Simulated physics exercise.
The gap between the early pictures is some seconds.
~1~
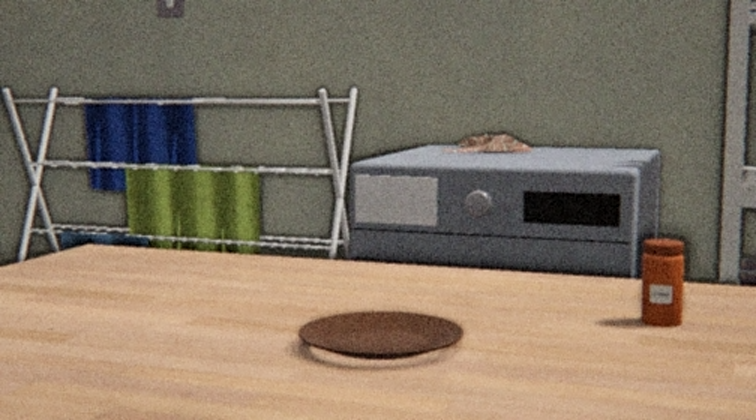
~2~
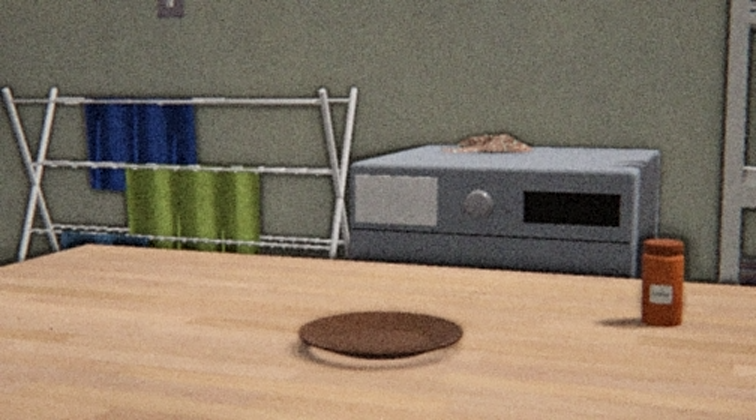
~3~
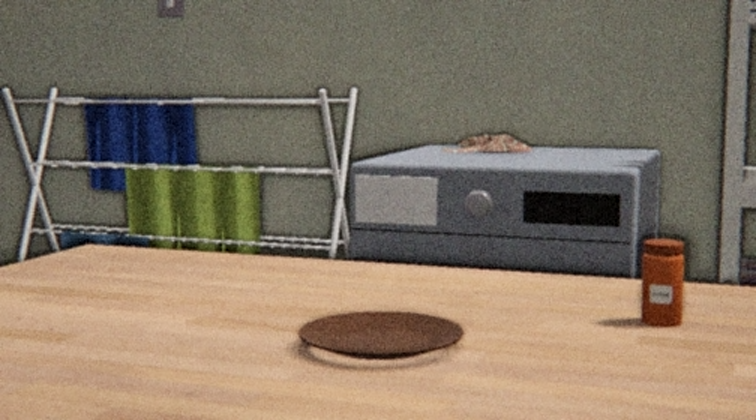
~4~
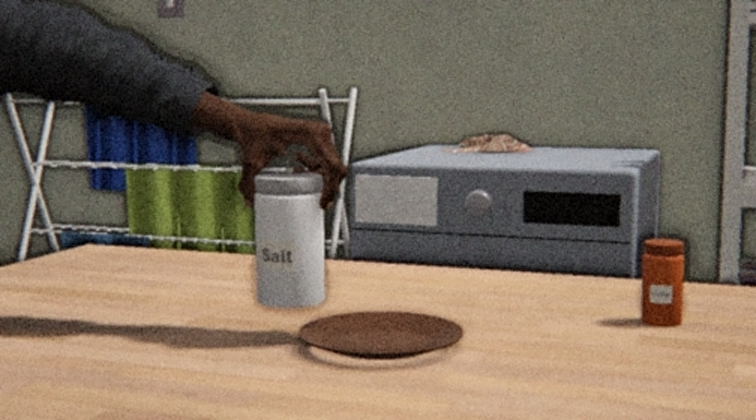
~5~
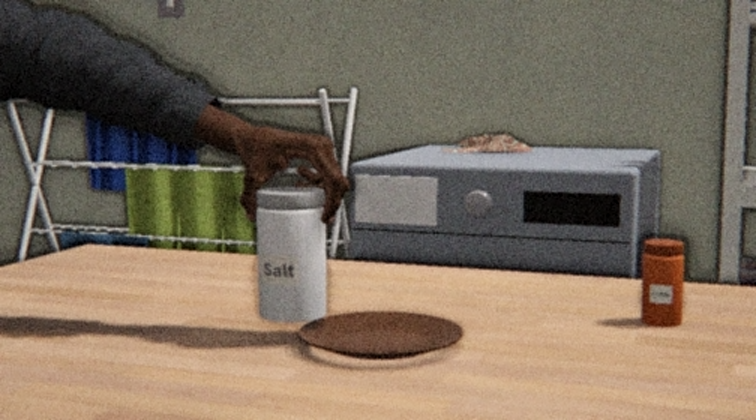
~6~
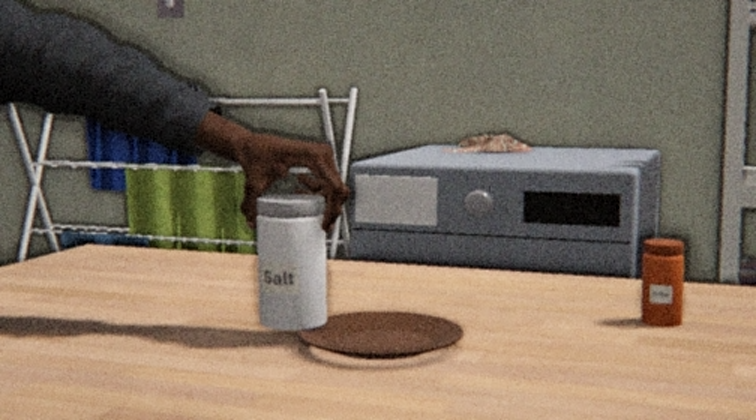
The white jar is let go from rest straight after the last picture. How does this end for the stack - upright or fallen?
It ends fallen.
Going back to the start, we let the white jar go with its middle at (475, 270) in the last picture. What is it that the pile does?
Afterwards the pile tumbles over.
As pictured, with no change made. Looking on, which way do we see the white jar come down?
Direction of travel: Leftward.
Then, 0.40 s later than the last frame, white jar tilted by 52° near (239, 271).
Then, 0.60 s later than the last frame, white jar now fallen.
When it is over, fallen, white jar; the other 2 as before. End places, in pixels of the last picture, white jar near (206, 299). The pile loses its balance.
